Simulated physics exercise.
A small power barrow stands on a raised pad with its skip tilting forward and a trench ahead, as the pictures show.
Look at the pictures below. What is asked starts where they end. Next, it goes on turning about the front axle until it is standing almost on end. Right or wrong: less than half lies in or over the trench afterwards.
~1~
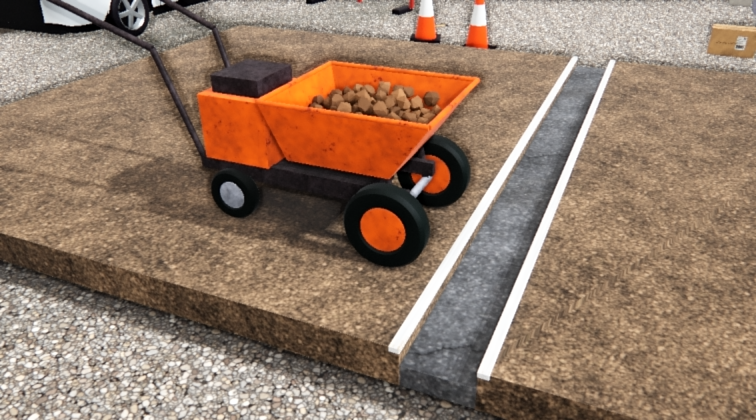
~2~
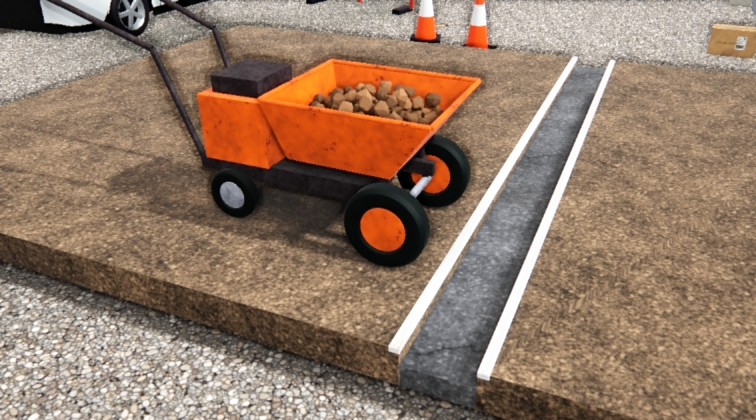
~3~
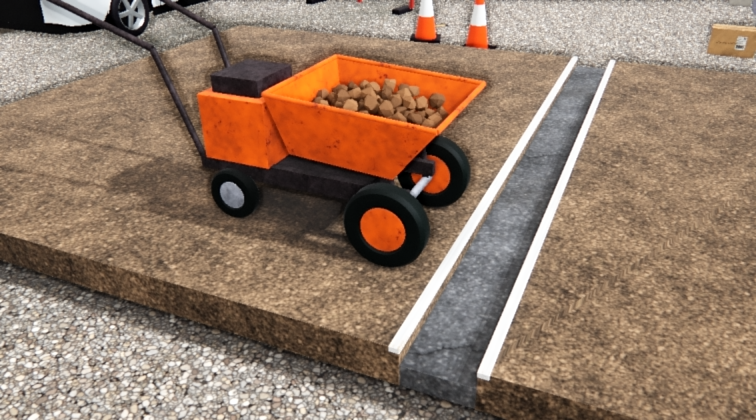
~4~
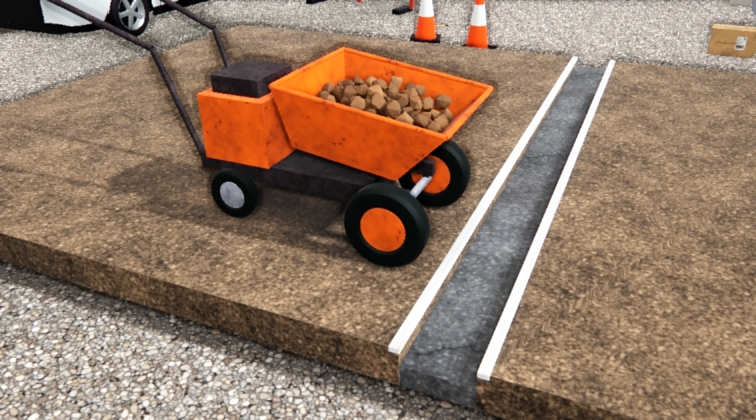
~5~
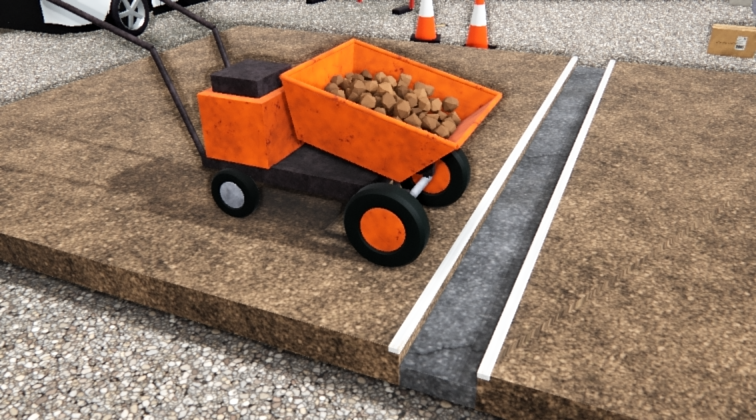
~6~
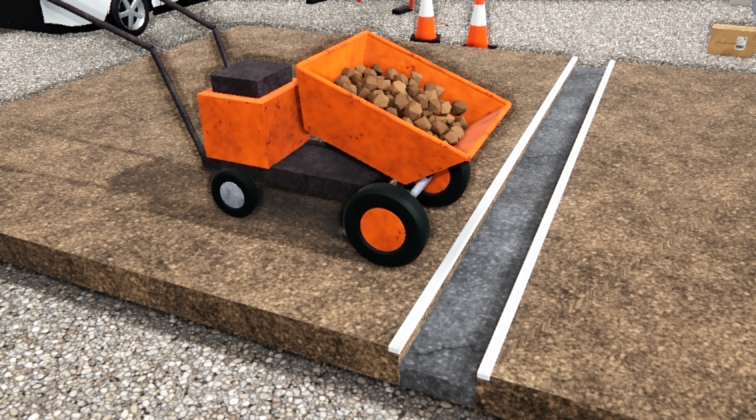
Right.
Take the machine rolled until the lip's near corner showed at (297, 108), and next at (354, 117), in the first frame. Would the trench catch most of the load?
Stop 1: Short of half. Stop 2: Beyond half.
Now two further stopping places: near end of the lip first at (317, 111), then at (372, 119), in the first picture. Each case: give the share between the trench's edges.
40 %, then 70 %.
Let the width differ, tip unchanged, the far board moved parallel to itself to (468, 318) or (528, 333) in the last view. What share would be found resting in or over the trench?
Estimated share: Try 1 approx. 0 in a hundred, try 2 approx. 30 in a hundred.
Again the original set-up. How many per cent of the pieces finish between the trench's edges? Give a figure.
That part is close to 5 percent of the load.
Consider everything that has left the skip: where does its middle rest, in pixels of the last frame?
Centre at rest: Close to (572, 258).
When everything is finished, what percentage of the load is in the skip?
It ends up near 25 per cent.
Soon after the last picture, skip tipped steeply; all in the skip.
A little later, skip tipped right over; about two thirds in the skip; a stray few in or heaped over the trench; about a quarter beyond it; a stray few falling.
Later still, skip tipped right over; about a quarter in the skip; a small part in or heaped over the trench; about two thirds beyond it.
At rest, skip tipped right over; about a quarter in the skip; a small part in or heaped over the trench; about two thirds beyond it.
